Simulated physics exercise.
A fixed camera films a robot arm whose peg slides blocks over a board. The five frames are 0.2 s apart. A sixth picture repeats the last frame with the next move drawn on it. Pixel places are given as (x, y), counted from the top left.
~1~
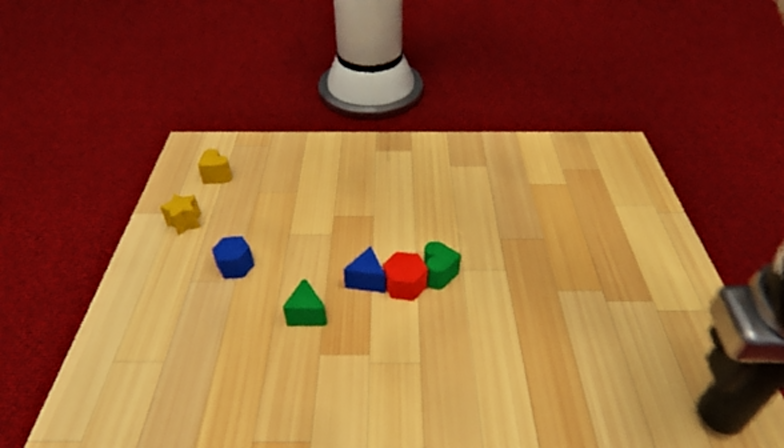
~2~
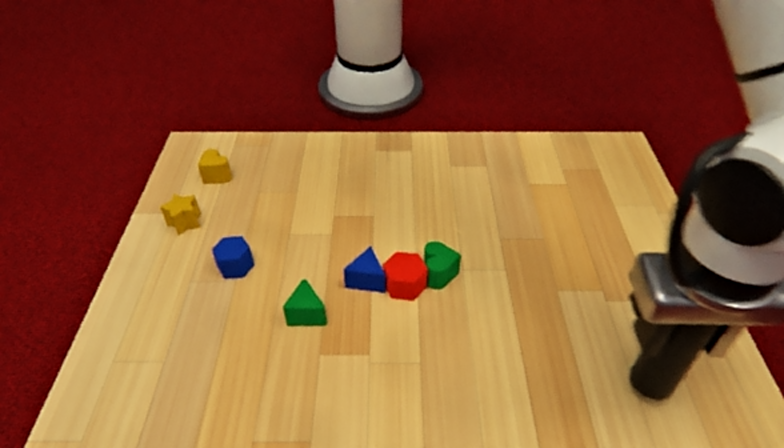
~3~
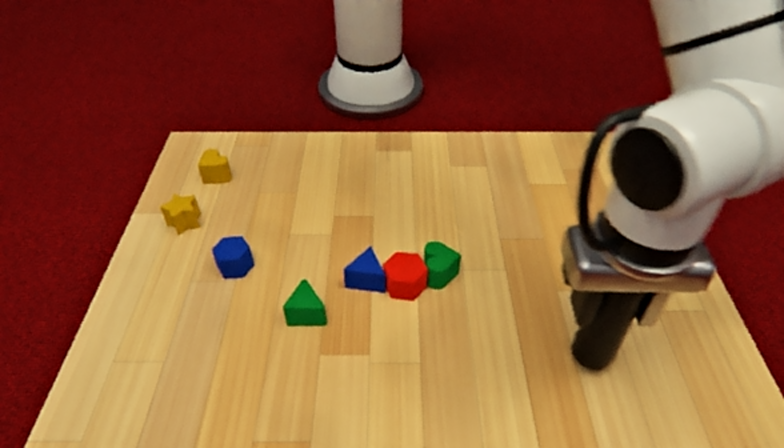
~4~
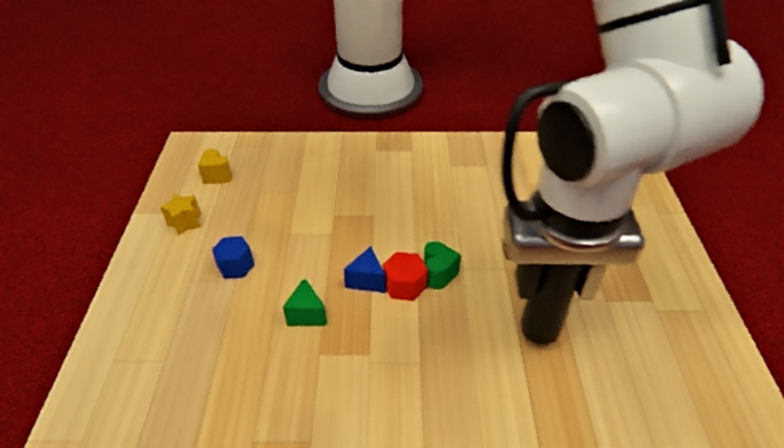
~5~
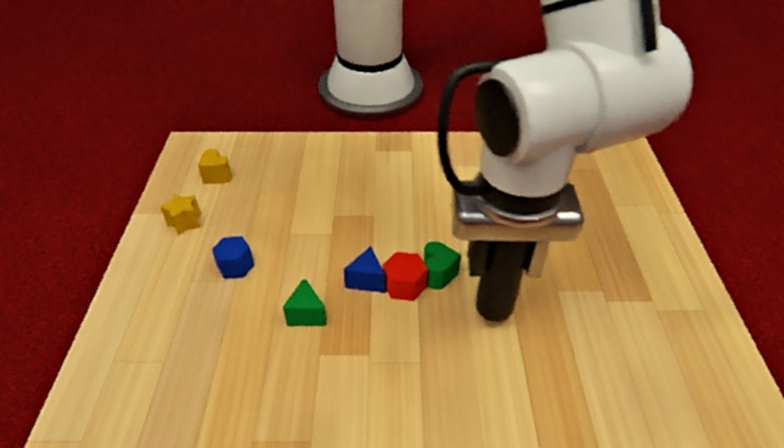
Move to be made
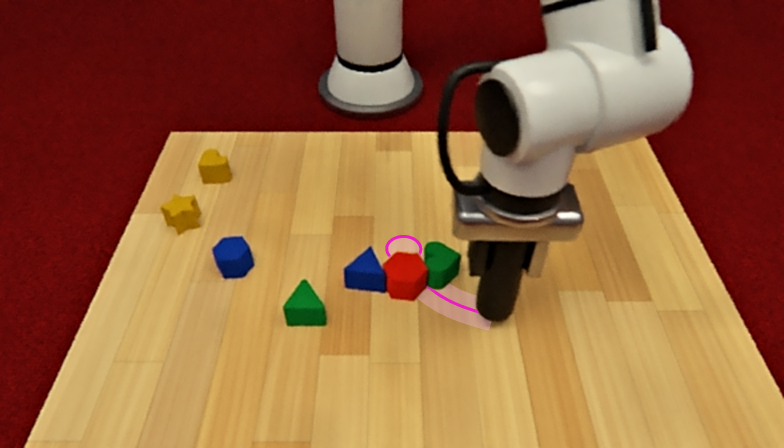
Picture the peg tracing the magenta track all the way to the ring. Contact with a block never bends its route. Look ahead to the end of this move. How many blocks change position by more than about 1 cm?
Here I'd predict at least three blocks moving more than 1 cm.
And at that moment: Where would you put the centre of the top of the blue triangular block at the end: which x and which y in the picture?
Close to (345, 263).
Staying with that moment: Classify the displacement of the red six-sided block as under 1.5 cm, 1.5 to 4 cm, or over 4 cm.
The answer will be the middling band, 1.5 to 4 cm.
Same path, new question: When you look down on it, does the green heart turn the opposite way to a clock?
Answer: No.
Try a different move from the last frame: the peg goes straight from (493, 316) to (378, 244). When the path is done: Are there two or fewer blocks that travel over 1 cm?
Answer: No.
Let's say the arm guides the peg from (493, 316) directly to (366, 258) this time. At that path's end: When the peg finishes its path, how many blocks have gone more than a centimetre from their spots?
Displaced: Three or more.
Drawn move, from (493, 316) through (451, 301) and (420, 277) to (404, 249).
The first path, step by step. One third of the way, peg at (451, 292); nothing pushed yet.
Two thirds of the way, peg at (420, 268); blue triangular block at (350, 263), turned 15° clockwise; red six-sided block at (382, 258), turned 40° anticlockwise; green heart at (431, 235), turned 65° clockwise.
At the end, peg at (404, 239); blue triangular block at (345, 263); red six-sided block at (375, 253), turned 55° anticlockwise; green heart at (431, 218), turned 115° clockwise.
